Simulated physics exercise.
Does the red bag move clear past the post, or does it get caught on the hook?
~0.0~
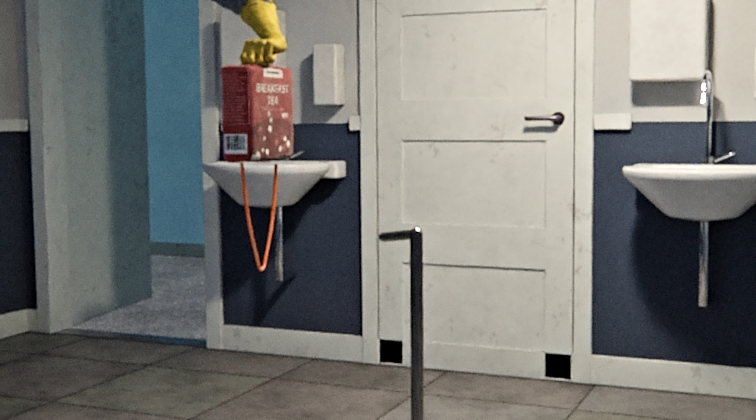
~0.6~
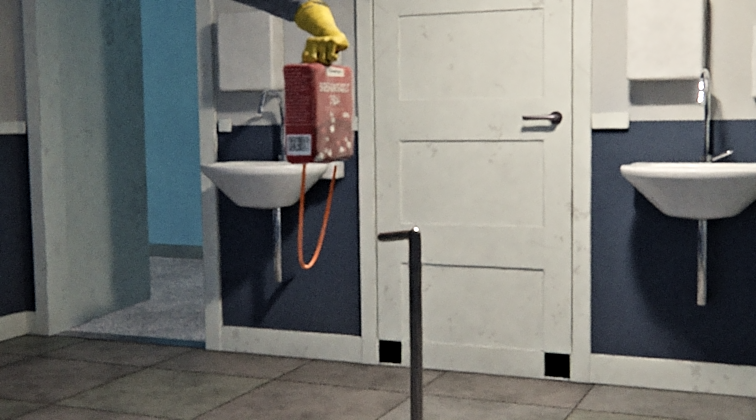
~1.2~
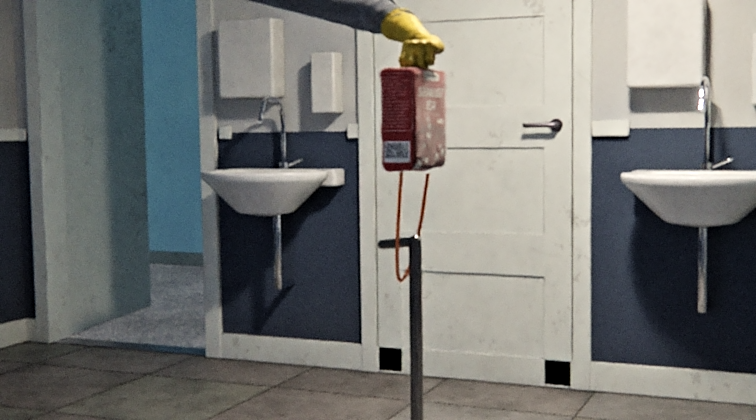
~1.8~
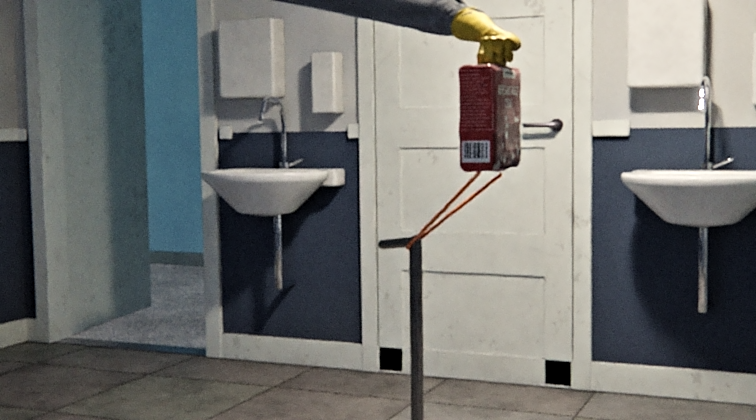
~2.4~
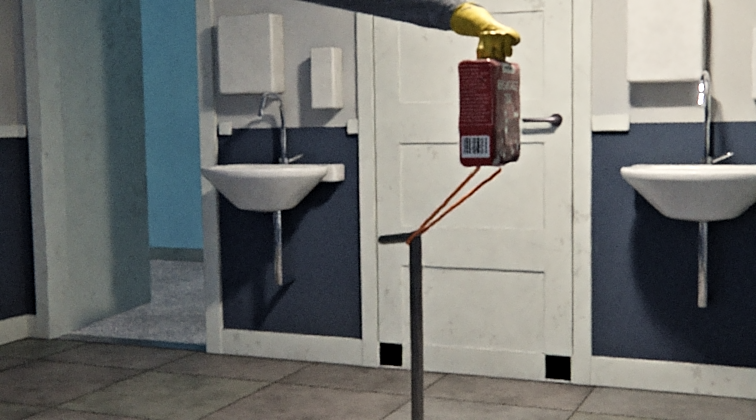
It gets caught on the hook. Its orange loop is pulled tight round the post, and the hand stops with the bag just to the right.
